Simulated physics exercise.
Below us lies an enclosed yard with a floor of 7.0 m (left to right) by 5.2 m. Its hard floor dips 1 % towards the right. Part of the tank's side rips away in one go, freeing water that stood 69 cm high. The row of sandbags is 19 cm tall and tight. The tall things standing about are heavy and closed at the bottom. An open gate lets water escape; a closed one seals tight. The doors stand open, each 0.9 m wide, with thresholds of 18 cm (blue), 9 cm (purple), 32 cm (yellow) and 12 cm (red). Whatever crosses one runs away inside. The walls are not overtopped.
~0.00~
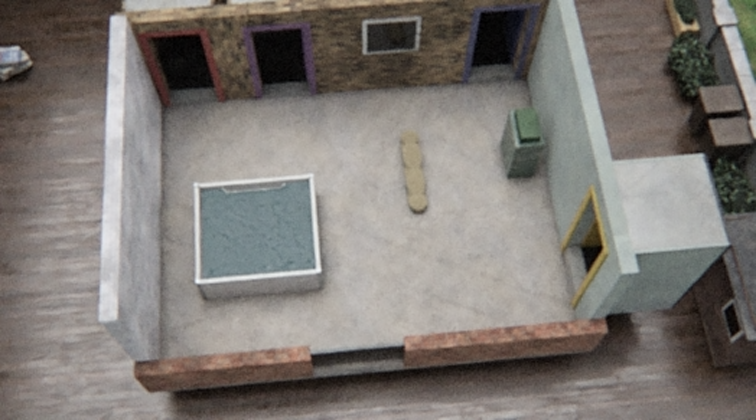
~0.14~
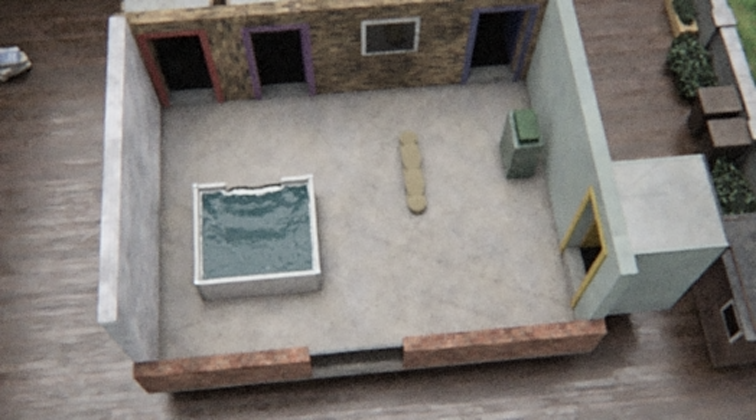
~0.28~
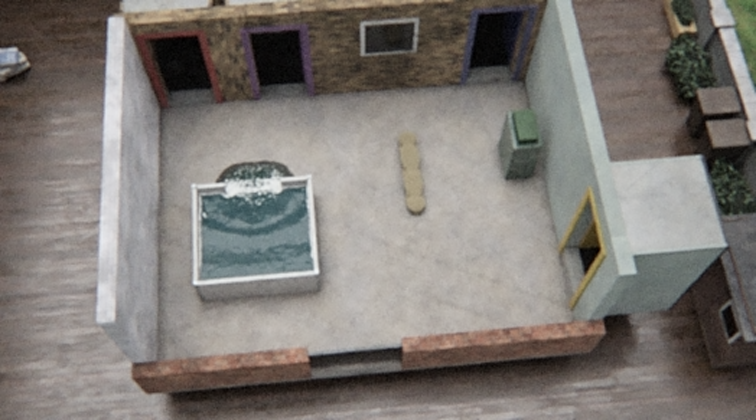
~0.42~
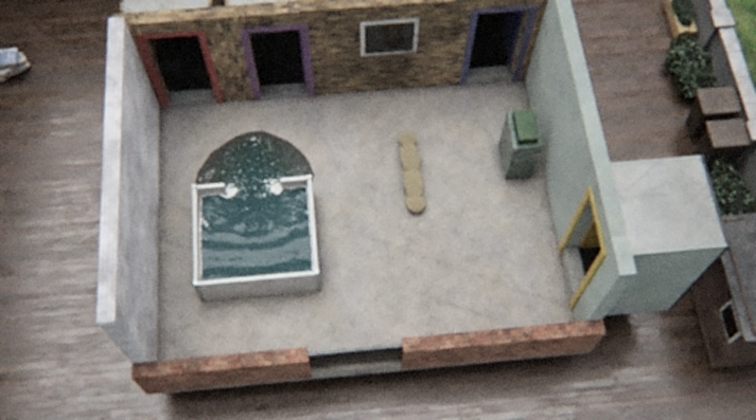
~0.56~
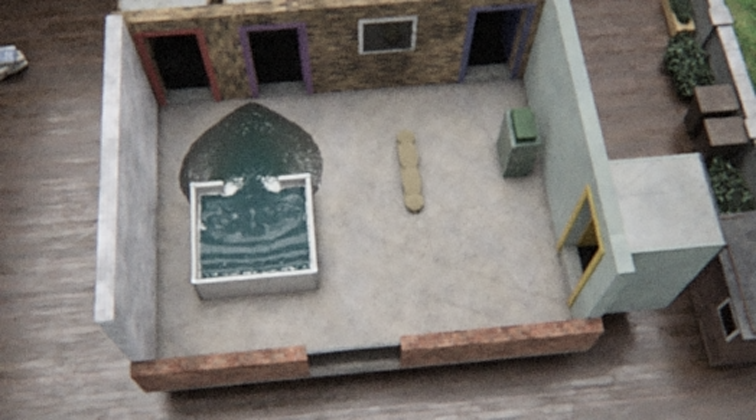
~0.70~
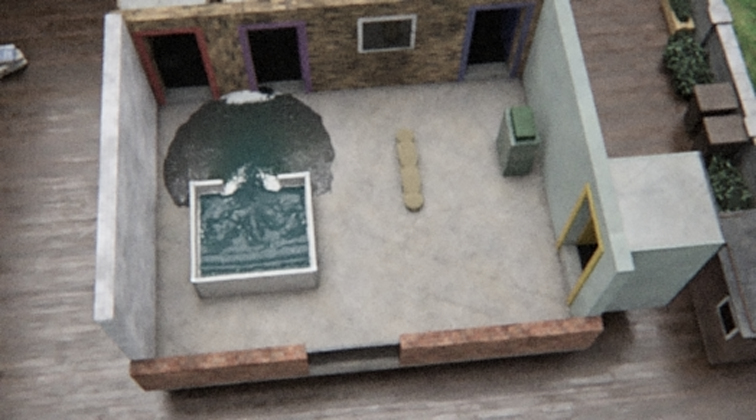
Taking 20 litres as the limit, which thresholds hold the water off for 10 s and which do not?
Door by door: At the blue door it stays under the limit; at the purple door it passes the limit; at the yellow door it does not reach the limit; at the red door it exceeds the limit.
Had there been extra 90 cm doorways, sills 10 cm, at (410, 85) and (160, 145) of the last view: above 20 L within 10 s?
In that order: Under, past it.
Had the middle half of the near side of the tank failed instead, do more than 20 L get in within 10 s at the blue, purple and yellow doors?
Then: Blue under, purple under, yellow under.
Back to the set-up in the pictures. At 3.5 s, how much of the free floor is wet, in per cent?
Near 40 per cent is wet.
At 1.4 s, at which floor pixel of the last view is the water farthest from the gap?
Near (377, 91).
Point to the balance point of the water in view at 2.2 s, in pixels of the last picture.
At about (256, 195).
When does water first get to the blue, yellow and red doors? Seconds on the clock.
Blue 2.2 s, yellow 5.0 s, red 0.8 s.
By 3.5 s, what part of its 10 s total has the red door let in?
Some 80 per cent by then.
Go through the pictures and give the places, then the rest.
The first picture shows the tank at (257, 229) is whole and still, 69 cm deep.
In the second picture, water pours out on the tank's far side and has run 0.6 m, to a hidden place; typically 7 cm deep outside, 69 cm at the tank's back.
In the third picture, water pours out on the tank's far side and has run 0.8 m, to (233, 170); typically 11 cm deep outside, 69 cm at the tank's back.
In the fourth picture, the front is at (264, 136), 1.4 m from the gap on the tank's far side; 2.0 m2 of floor is under water; 65 cm left at the back of the tank.
In the fifth picture, water pours out on the tank's far side and has run 2.0 m, to (245, 108); typically 5 cm deep outside, 59 cm at the tank's back.
In the sixth picture, water pours out on the tank's far side and has run 2.3 m, to (266, 89); typically 5 cm deep outside, 60 cm at the tank's back.
After 1.4 s water covers 20 % of the floor and is deepest (37 cm) near (158, 108); blue door not reached, purple door 24 cm at the sill, 65 L in, yellow door not reached, red door 25 cm at the sill, 11 L in.
After 2.2 s water covers 25 % of the floor and is deepest (30 cm) near (206, 112); blue door not reached, purple door 26 cm at the sill, 163 L in, yellow door not reached, red door 27 cm at the sill, 67 L in.
After 3.5 s water covers 40 % of the floor and is deepest (21 cm) near (244, 101); blue door 4 cm at the sill, 0 L in, purple door 20 cm at the sill, 239 L in, yellow door not reached, red door 19 cm at the sill, 117 L in.
After 6.0 s water covers 65 % of the floor and is deepest (16 cm) near (519, 97); blue door 11 cm at the sill, 0 L in, purple door 14 cm at the sill, 298 L in, yellow door 2 cm at the sill, 0 L in, red door 12 cm at the sill, 143 L in.
After 10.0 s water covers 95 % of the floor and is deepest (11 cm) near (526, 129); blue door 11 cm at the sill, 0 L in, purple door 7 cm at the sill, 310 L in, yellow door 6 cm at the sill, 0 L in, red door 6 cm at the sill, 143 L in.
